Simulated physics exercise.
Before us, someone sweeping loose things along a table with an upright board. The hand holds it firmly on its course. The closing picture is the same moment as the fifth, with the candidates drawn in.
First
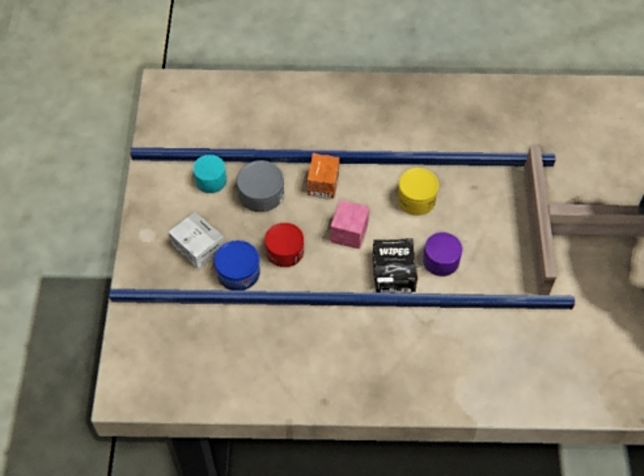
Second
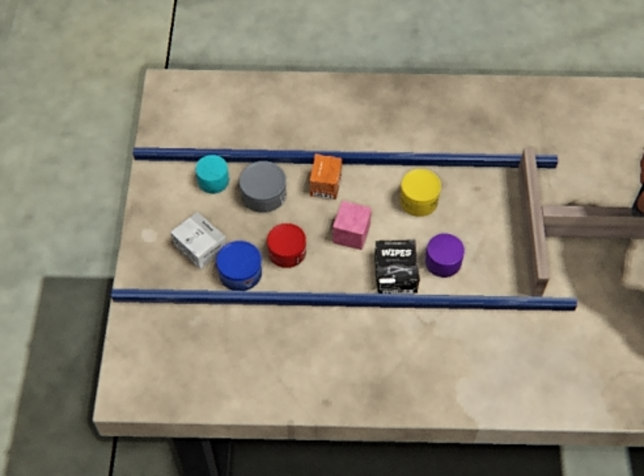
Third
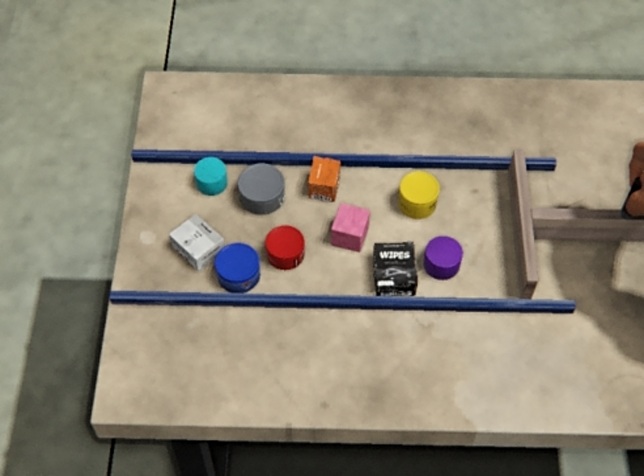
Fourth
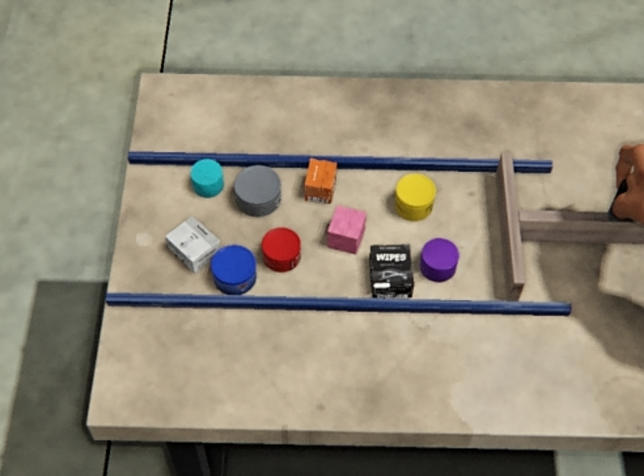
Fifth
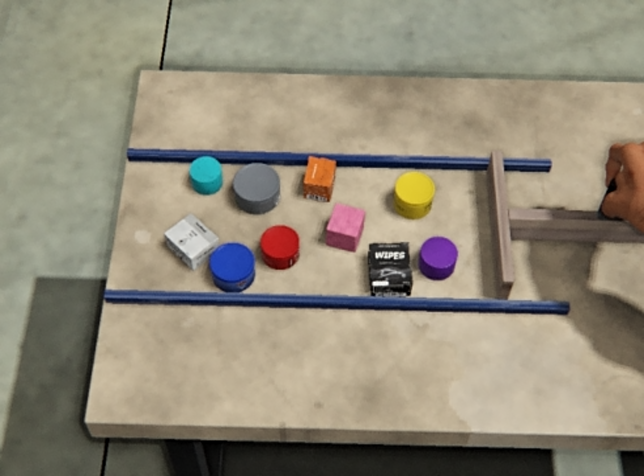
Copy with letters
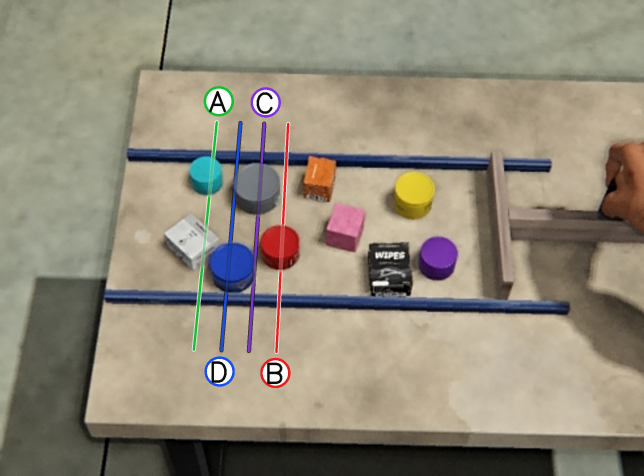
Wooden board pushed by a hand sliding slowly left between blue rails toward scattered jars and boxes, which stay still.
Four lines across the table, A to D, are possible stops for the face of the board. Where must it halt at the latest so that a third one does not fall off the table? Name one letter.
A.
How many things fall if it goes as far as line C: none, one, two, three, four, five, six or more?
The count is none.
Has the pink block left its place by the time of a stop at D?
Yes.
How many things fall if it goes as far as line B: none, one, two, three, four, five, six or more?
By then, none.
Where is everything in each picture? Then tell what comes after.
The first picture shows purple pot (443, 254); black box (394, 266); blue jar (238, 266).
The second picture shows board (537, 210); turquoise pot (212, 175).
The third picture shows board (525, 212); white box (197, 243).
The fourth picture shows board (513, 215); grey jar (258, 191).
The fifth picture shows board (503, 213); yellow jar (414, 196); purple pot (438, 259); black box (389, 269).
On the marked copy, A at (206, 228); B at (283, 230); C at (257, 229); D at (232, 228).
Following A. Soon after the start, board (397, 210); black box (349, 268); yellow jar (370, 195).
Later, board (292, 208); white box (175, 240); turquoise pot (194, 172).
In the end, board (208, 206); white box over the edge; turquoise pot over the edge; two fallen.
As for the rest, B is within the limit but short; C is within the limit but short; D is within the limit but short.
